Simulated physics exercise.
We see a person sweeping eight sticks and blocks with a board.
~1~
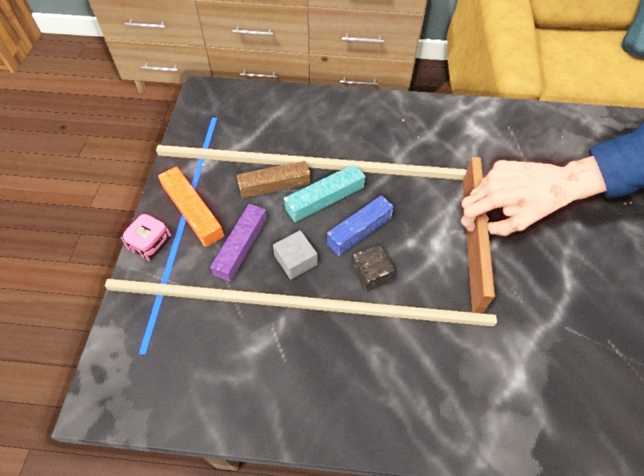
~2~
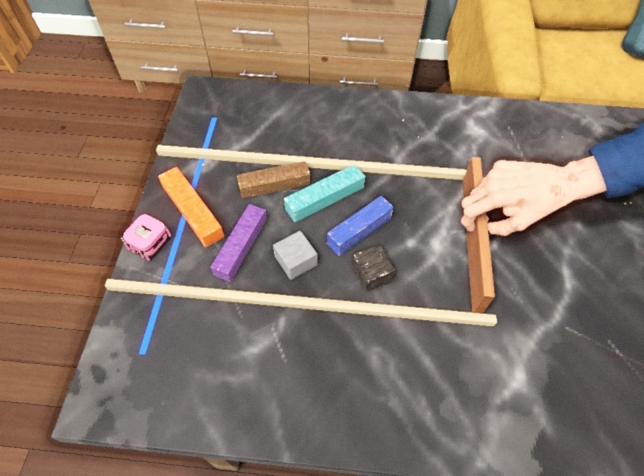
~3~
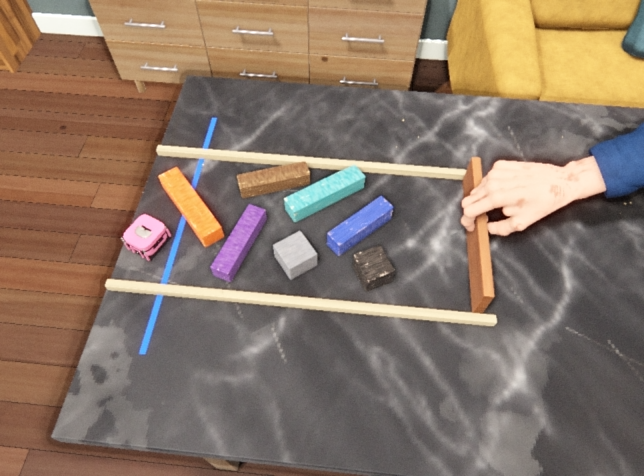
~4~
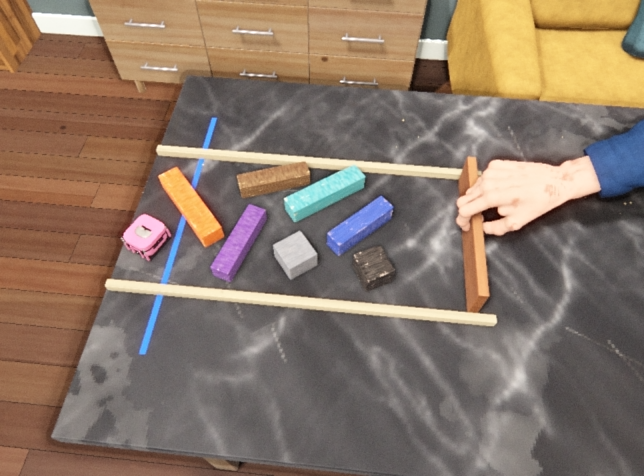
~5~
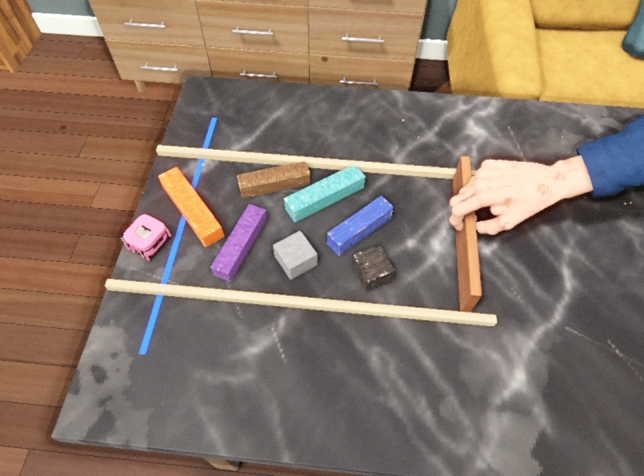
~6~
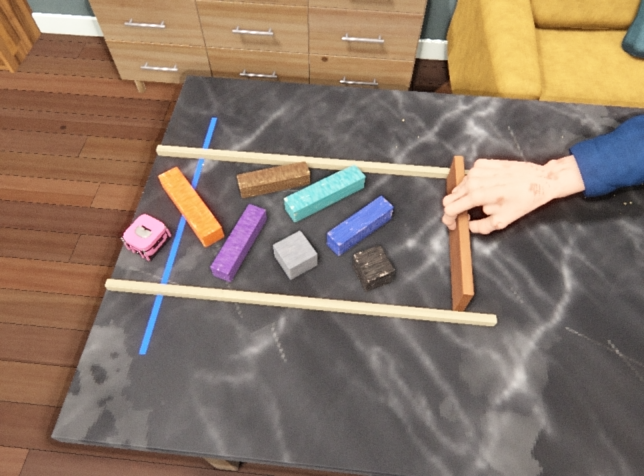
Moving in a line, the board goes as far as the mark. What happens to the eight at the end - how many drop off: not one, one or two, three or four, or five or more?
The count of those that drop off: Three or four.
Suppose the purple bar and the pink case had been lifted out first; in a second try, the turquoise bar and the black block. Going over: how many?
You'd see 1 fallen, and 2 in the other try.
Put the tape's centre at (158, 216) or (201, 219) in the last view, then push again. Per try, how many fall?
6 and 2.
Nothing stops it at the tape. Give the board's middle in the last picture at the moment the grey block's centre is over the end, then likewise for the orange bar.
With the grey block it sits around (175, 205), with the orange bar around (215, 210).
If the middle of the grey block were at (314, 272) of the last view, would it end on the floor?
It remains in place.
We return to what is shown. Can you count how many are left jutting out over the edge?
Things overhanging at the end: 3.
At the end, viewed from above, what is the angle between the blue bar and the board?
The angle is some 25°.
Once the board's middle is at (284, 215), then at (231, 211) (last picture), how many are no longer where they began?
That makes 7 at the first spot and 8 at the second.
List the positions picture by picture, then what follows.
In the first frame, pink case (147, 237); orange bar (190, 205); purple bar (240, 242); board (477, 232); tape (184, 218).
In the second frame, orange bar (191, 206); board (477, 232).
In the third frame, purple bar (240, 242); blue bar (360, 226).
In the fourth frame, pink case (147, 237); turquoise bar (325, 193).
In the fifth frame, orange bar (191, 206); black block (373, 268).
In the sixth frame, pink case (147, 237); orange bar (191, 206); purple bar (240, 242); board (459, 230); tape (184, 218).
Soon after, none off yet; pink case at rest near (147, 237); orange bar at rest near (191, 206); purple bar at rest near (240, 242).
At rest, the number that fall off is three or four; fallen, purple bar, orange bar and pink case.
